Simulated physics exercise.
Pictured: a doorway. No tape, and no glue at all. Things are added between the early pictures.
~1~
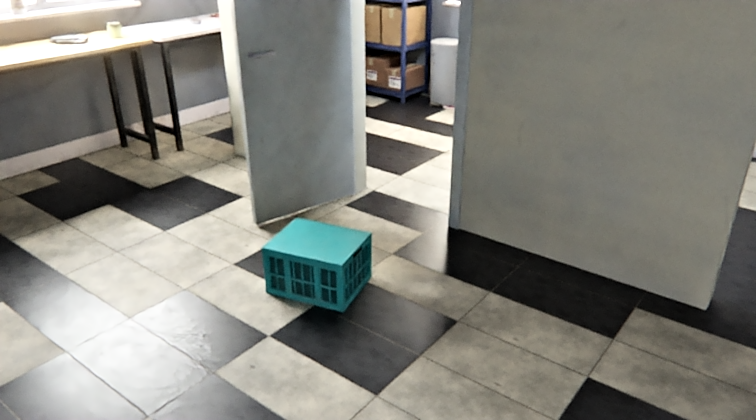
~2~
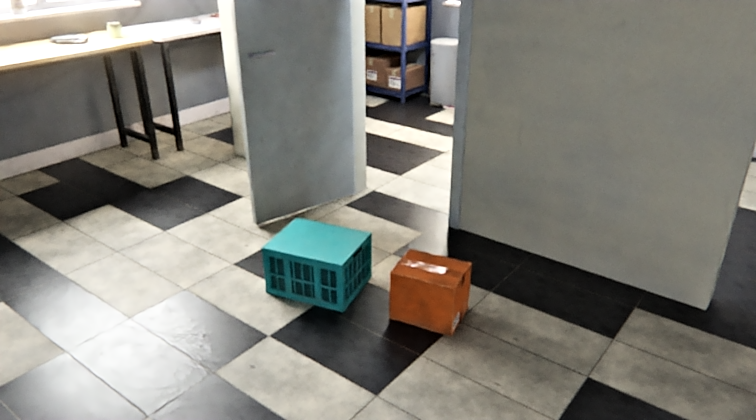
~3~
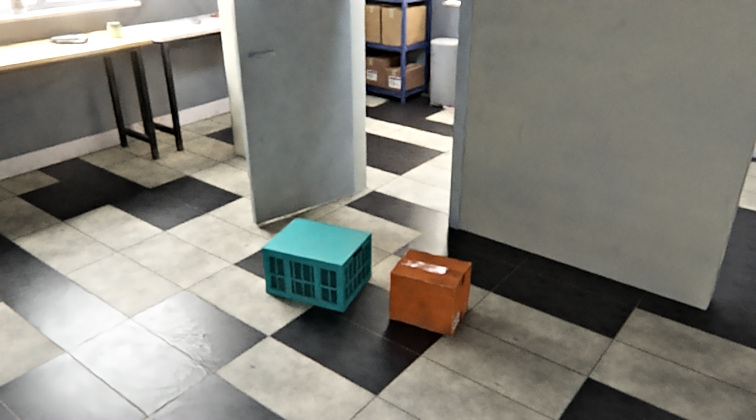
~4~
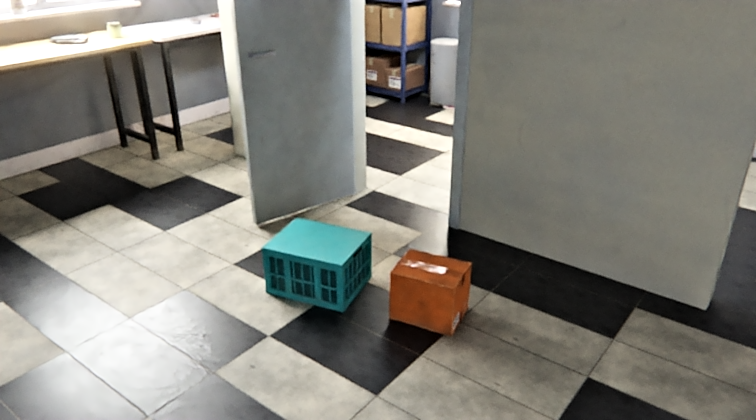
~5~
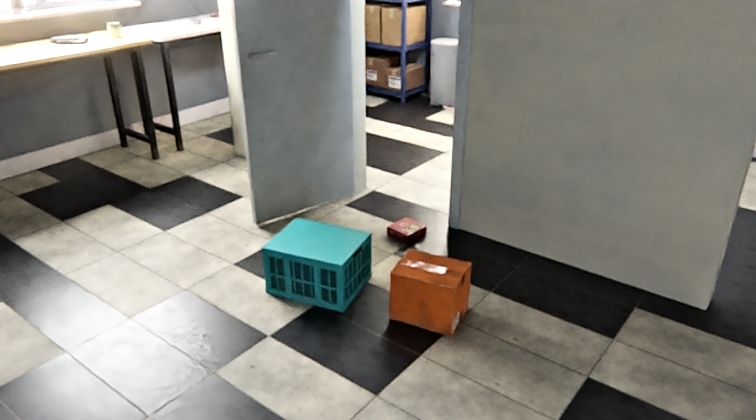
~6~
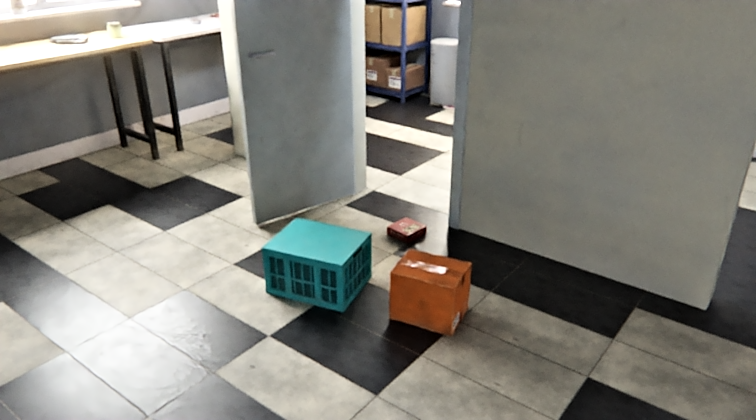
A turquoise crate sits by an open door as an orange box, then a small red packet, appear.
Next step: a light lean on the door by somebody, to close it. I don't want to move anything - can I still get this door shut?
No, the door is stopped partway.
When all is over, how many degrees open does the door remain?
About 15°.
Then, 0.90 s after the last picture, door 80° open.
Then, 1.60 s after the last picture, door 45° open.
Then, 2.00 s after the last picture, door 24° open; red packet slid a little near (420, 228).
Then, 2.20 s after the last picture, door 13° open; red packet slid about its own width near (436, 224).
At rest, door 13° open; moved from the start, red packet; the other 2 in place. Seen from the same camera at the end, red packet near (437, 224).
